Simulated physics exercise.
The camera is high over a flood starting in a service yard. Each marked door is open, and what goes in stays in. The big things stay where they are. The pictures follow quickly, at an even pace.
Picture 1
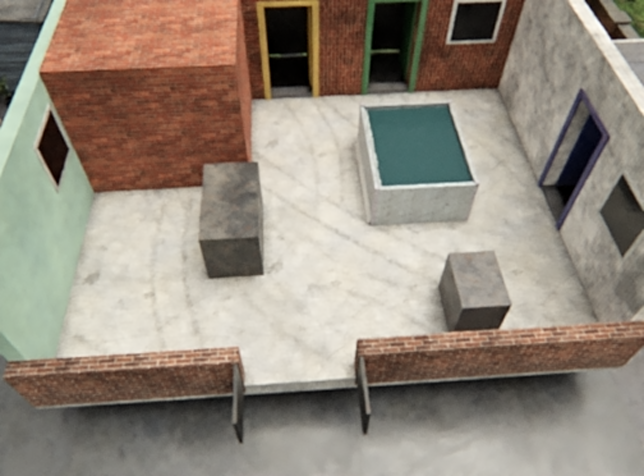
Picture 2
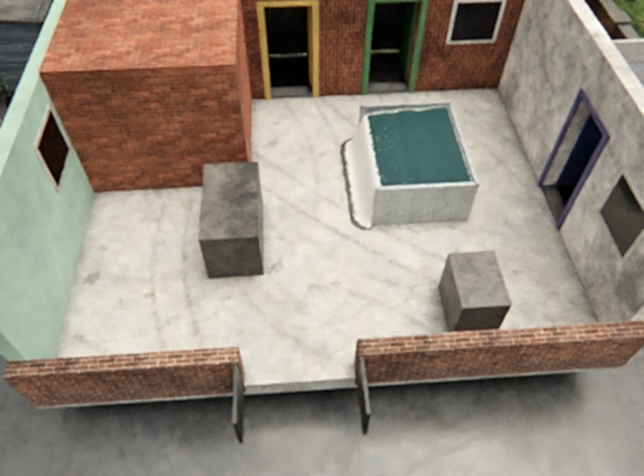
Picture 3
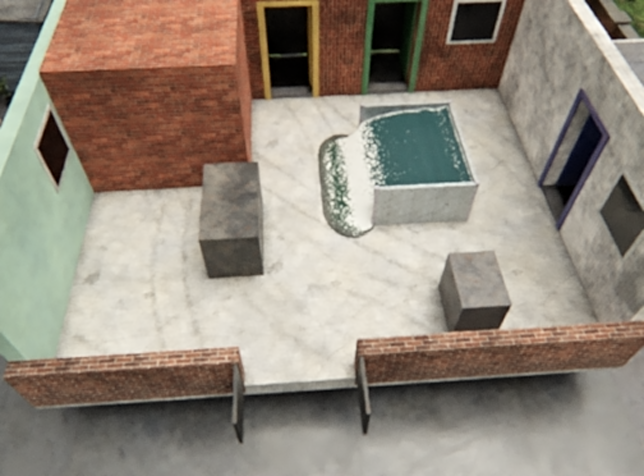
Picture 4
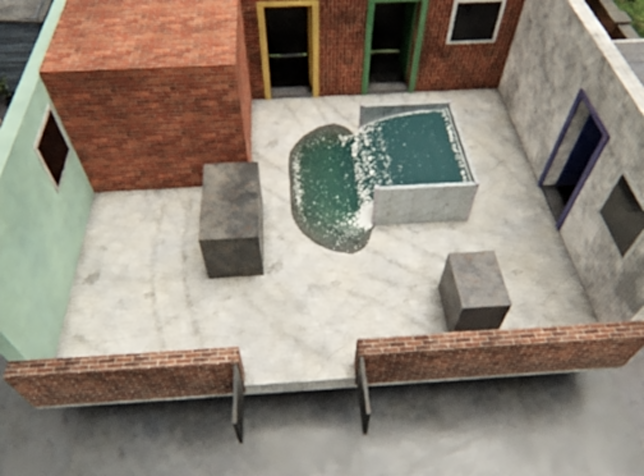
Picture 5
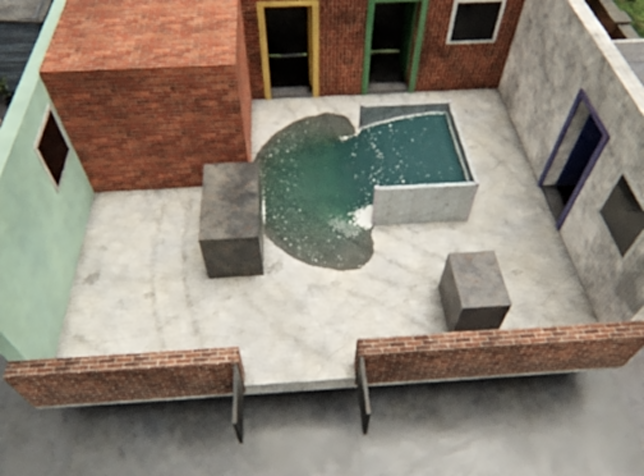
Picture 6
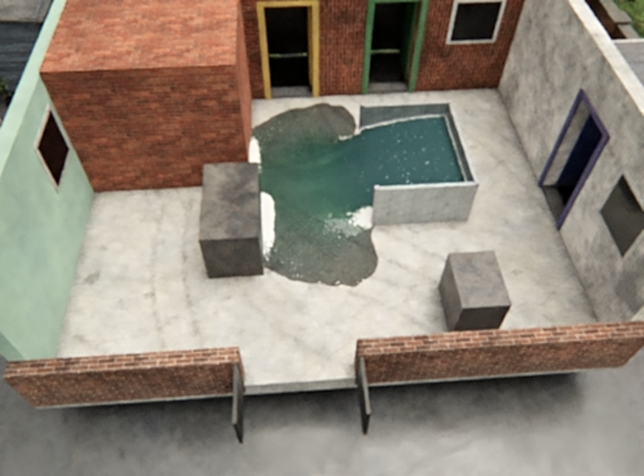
At first, a pale tank of still, blue-green water stands in a walled yard with two grey blocks. Its left side opens and foaming water pours onto the floor, spreading leftward in a widening pool that reaches the larger block and the brick structure, with white foam along their edges.
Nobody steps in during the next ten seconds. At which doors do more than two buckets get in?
The blue door holds within the limit; the green door holds within the limit; the yellow door floods.
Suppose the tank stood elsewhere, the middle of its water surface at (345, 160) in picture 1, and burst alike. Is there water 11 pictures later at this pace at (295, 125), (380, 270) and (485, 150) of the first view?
As listed: Wet, dry, no water.
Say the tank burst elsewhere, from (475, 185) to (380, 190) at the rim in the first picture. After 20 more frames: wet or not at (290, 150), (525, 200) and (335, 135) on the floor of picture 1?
As listed: No water, awash, free of water.
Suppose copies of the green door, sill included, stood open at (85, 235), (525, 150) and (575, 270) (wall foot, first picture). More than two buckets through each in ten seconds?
As listed: Is over, keeps below it, lets less in.
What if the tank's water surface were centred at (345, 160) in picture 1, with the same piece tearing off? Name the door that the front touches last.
It is the door marked blue.
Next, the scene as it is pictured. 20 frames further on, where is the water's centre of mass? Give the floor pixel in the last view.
Near (286, 195).
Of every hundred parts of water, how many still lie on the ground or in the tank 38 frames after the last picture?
I make it 80 per cent.
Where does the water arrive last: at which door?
I say the blue-painted one.
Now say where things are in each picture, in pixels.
The water tank at (415, 145) is whole and still, in the first frame.
Water pours out at (368, 168) and has run to (368, 227), in the second frame.
Water pours out at (368, 170) and has run to (336, 138), in the third frame.
Water pours out at (368, 172) and has run to (325, 243), in the fourth frame.
Water pours out at (368, 173) and has run to (265, 228), in the fifth frame.
Water pours out at (368, 173) and has run to a hidden place, in the sixth frame.
A moment on, water covers 30 % of the floor; the blue door not reached, the green door not reached, the yellow door wet at the sill, nothing in.
Next, water covers 40 % of the floor; the blue door not reached, the green door not reached, the yellow door over two buckets in.
Then, water covers 65 % of the floor; the blue door not reached, the green door wet at the sill, nothing in, the yellow door far over two buckets in.
Later, water covers 85 % of the floor; the blue door wet at the sill, nothing in, the green door wet at the sill, nothing in, the yellow door far over two buckets in.
In the end, water covers 100 % of the floor; the blue door wet at the sill, nothing in, the green door wet at the sill, nothing in, the yellow door far over two buckets in.
